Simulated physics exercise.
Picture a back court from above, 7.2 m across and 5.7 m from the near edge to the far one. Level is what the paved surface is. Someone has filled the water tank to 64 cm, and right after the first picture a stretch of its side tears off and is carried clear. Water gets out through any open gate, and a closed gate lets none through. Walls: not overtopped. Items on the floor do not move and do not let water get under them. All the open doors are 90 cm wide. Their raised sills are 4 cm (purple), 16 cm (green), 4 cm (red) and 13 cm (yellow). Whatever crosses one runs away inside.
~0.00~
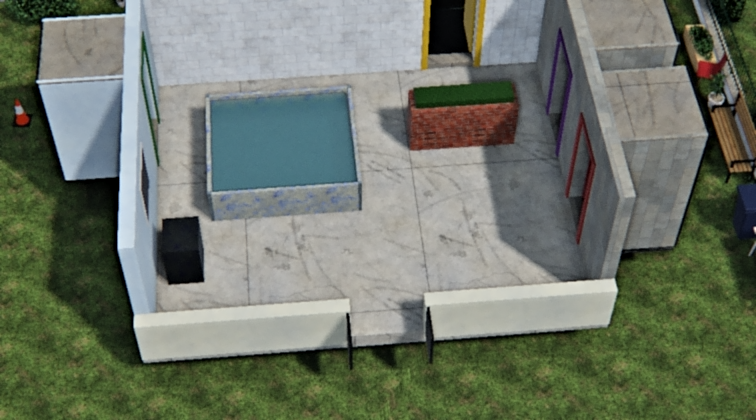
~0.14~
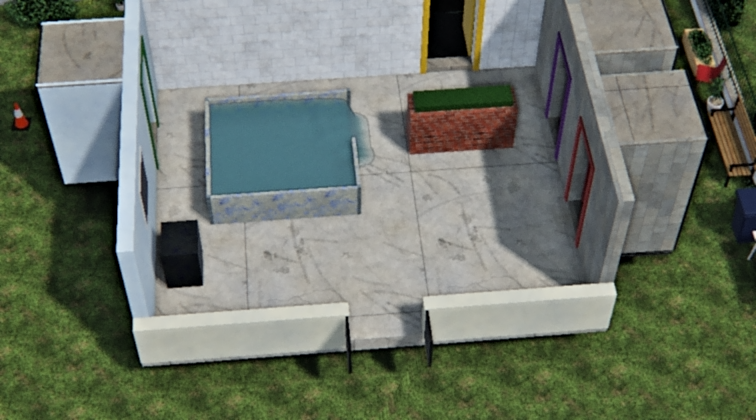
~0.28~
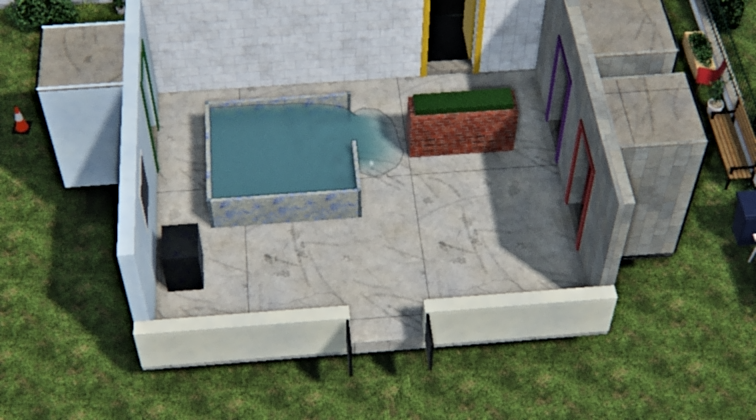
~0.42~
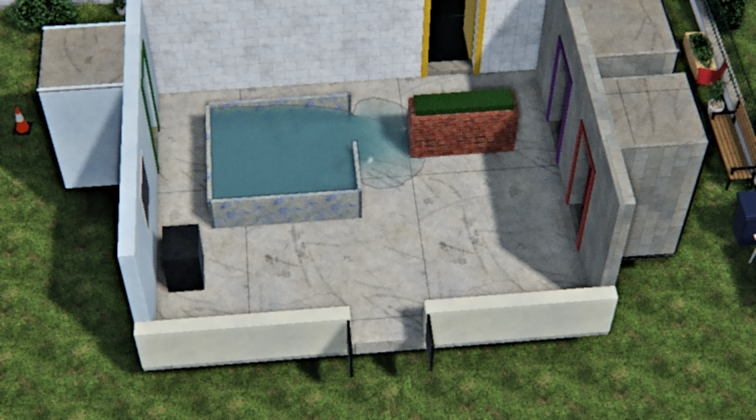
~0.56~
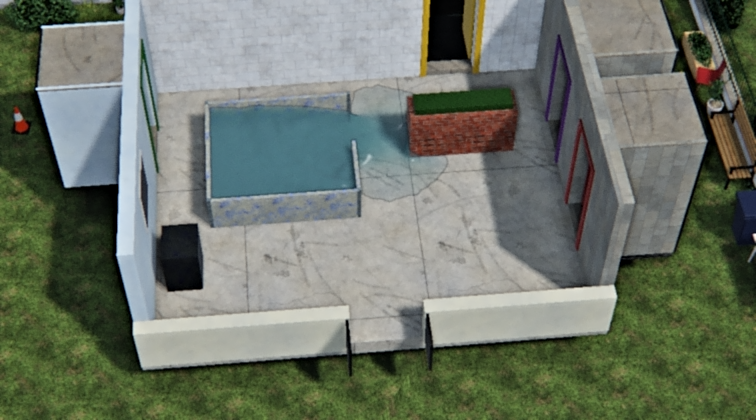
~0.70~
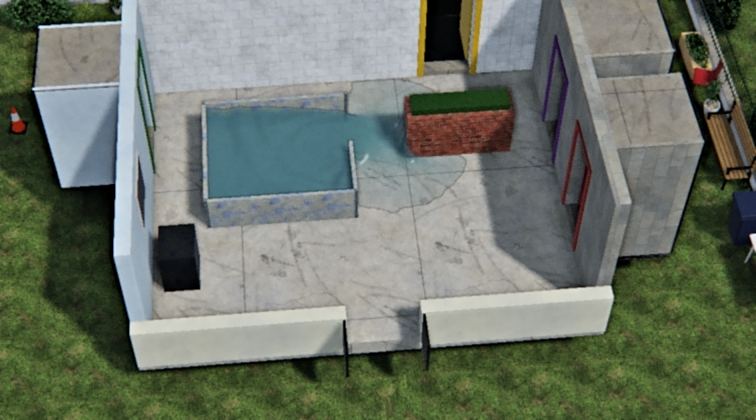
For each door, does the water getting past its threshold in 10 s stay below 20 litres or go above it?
The purple door: Above 20 litres; the green door: Below 20 litres; the red door: Above 20 litres; the yellow door: Above 20 litres.
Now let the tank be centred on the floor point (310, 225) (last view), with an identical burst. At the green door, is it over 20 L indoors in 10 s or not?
So then, green stays inside.
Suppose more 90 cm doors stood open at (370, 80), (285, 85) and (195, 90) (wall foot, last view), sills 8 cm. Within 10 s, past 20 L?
Note, doorways in listed order: Goes beyond, stays short, stays short.
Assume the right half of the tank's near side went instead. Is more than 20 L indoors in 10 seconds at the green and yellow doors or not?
Result against the limit at green: Limit held; result at yellow: Limit held.
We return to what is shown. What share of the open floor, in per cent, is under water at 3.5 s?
Roughly 65 % of the floor.
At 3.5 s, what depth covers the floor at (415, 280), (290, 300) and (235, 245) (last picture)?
Reading - approx. 2 / 0 / 0 cm.
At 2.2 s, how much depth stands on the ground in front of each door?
Door by door in cm, purple shows 7, green shows 0, red shows 4, yellow shows 25.
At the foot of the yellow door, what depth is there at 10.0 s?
11.0 cm.
After 1.4 s water covers 25 % of the floor and is deepest (47 cm) near (403, 144); purple door not reached, green door not reached, red door not reached, yellow door 25 cm at the sill, 0 L in.
After 2.2 s water covers 45 % of the floor and is deepest (46 cm) near (524, 72); purple door 7 cm at the sill, 1 L in, green door not reached, red door 4 cm at the sill, 1 L in, yellow door 25 cm at the sill, 38 L in.
After 3.5 s water covers 65 % of the floor and is deepest (34 cm) near (515, 72); purple door 12 cm at the sill, 26 L in, green door not reached, red door 10 cm at the sill, 7 L in, yellow door 19 cm at the sill, 89 L in.
After 6.0 s water covers 75 % of the floor and is deepest (22 cm) near (515, 72); purple door 11 cm at the sill, 91 L in, green door 3 cm at the sill, 0 L in, red door 5 cm at the sill, 24 L in, yellow door 20 cm at the sill, 120 L in.
After 10.0 s water covers 100 % of the floor and is deepest (15 cm) near (524, 72); purple door 8 cm at the sill, 158 L in, green door 3 cm at the sill, 0 L in, red door 6 cm at the sill, 73 L in, yellow door 11 cm at the sill, 142 L in.
